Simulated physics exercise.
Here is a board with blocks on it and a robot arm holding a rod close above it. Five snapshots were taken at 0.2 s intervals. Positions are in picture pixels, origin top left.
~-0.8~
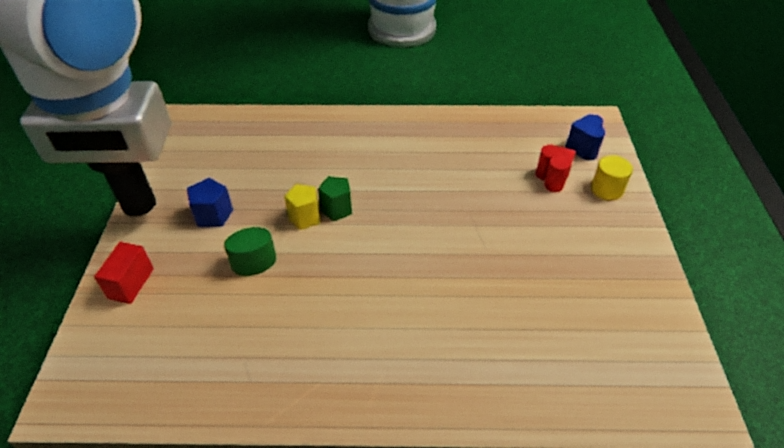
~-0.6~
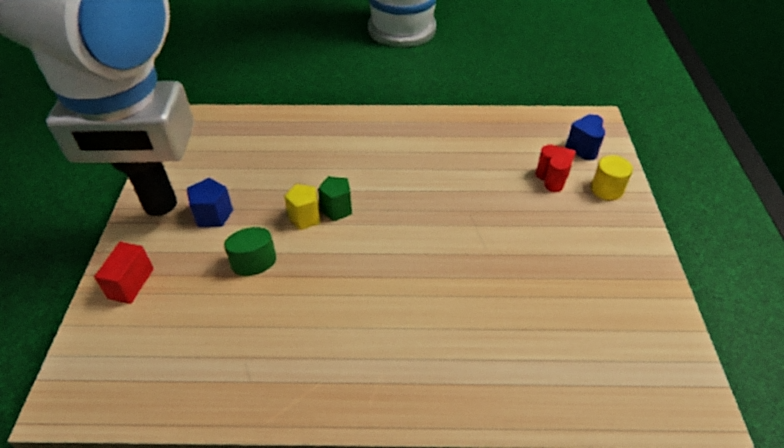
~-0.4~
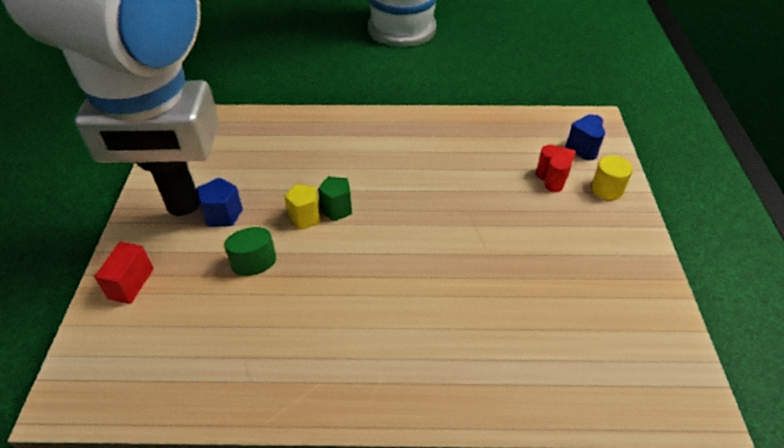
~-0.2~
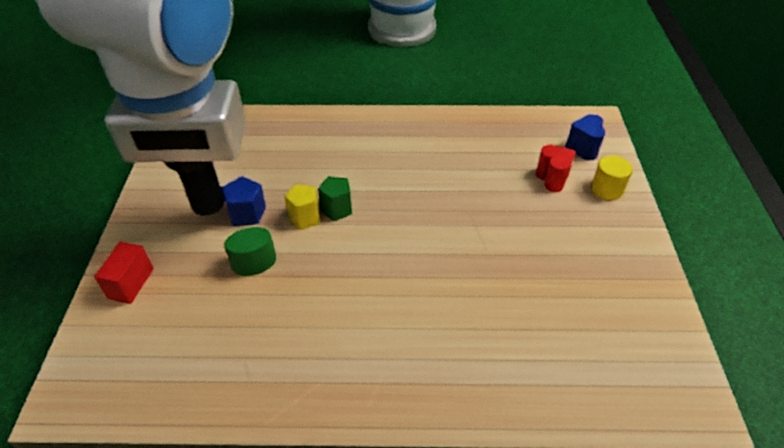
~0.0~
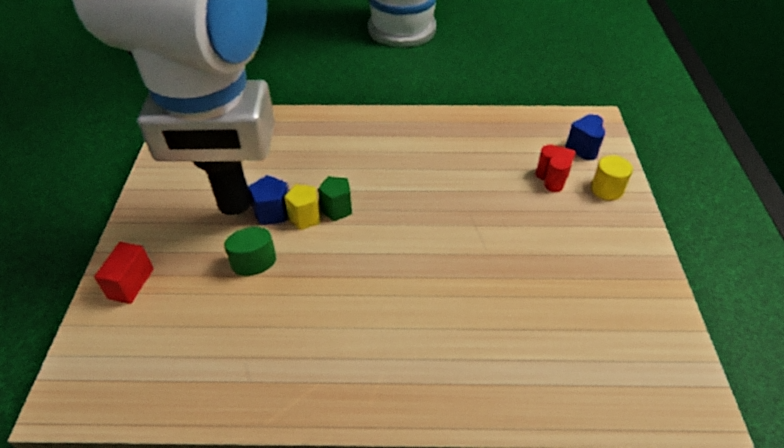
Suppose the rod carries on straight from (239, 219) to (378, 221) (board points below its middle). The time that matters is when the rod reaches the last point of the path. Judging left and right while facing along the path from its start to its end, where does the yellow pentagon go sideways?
Right.
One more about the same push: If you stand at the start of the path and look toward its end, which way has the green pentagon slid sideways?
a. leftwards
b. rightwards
It's a.
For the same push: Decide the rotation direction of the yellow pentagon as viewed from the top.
It turns round clockwise.
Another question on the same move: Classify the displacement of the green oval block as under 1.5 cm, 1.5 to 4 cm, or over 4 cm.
Goes under 1.5 cm.
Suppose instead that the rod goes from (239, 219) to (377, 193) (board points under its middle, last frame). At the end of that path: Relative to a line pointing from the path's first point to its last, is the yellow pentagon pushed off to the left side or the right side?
It goes right.
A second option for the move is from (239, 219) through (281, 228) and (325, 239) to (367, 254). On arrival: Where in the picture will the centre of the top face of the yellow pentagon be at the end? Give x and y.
Answer: (378, 185).
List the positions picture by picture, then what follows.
Rod tip at (139, 205); block tops, green oval block at (247, 239); blue pentagon at (205, 191); yellow pentagon at (301, 194); green pentagon at (335, 186), in the first picture.
Rod at (161, 205); blocks unchanged, in the second picture.
Rod at (183, 204); blue pentagon at (215, 191), in the third picture.
Rod at (208, 204); blue pentagon at (240, 189), in the fourth picture.
Rod at (235, 204); green oval block at (247, 239); blue pentagon at (267, 188); yellow pentagon at (301, 194); green pentagon at (335, 186), in the fifth picture.
The first path, step by step. One third of the way, rod at (282, 205); blue pentagon at (314, 190), turned 15° clockwise; yellow pentagon at (343, 198); green pentagon at (370, 182), turned 35° anticlockwise.
Two thirds of the way, rod at (331, 206); blue pentagon at (364, 193), turned 25° clockwise; yellow pentagon at (390, 206); green pentagon at (395, 181), turned 115° anticlockwise.
At the end, rod at (377, 206); green oval block in place; blue pentagon at (410, 191), turned 15° clockwise; yellow pentagon at (437, 211), turned 40° clockwise; green pentagon at (429, 174), turned 150° anticlockwise.
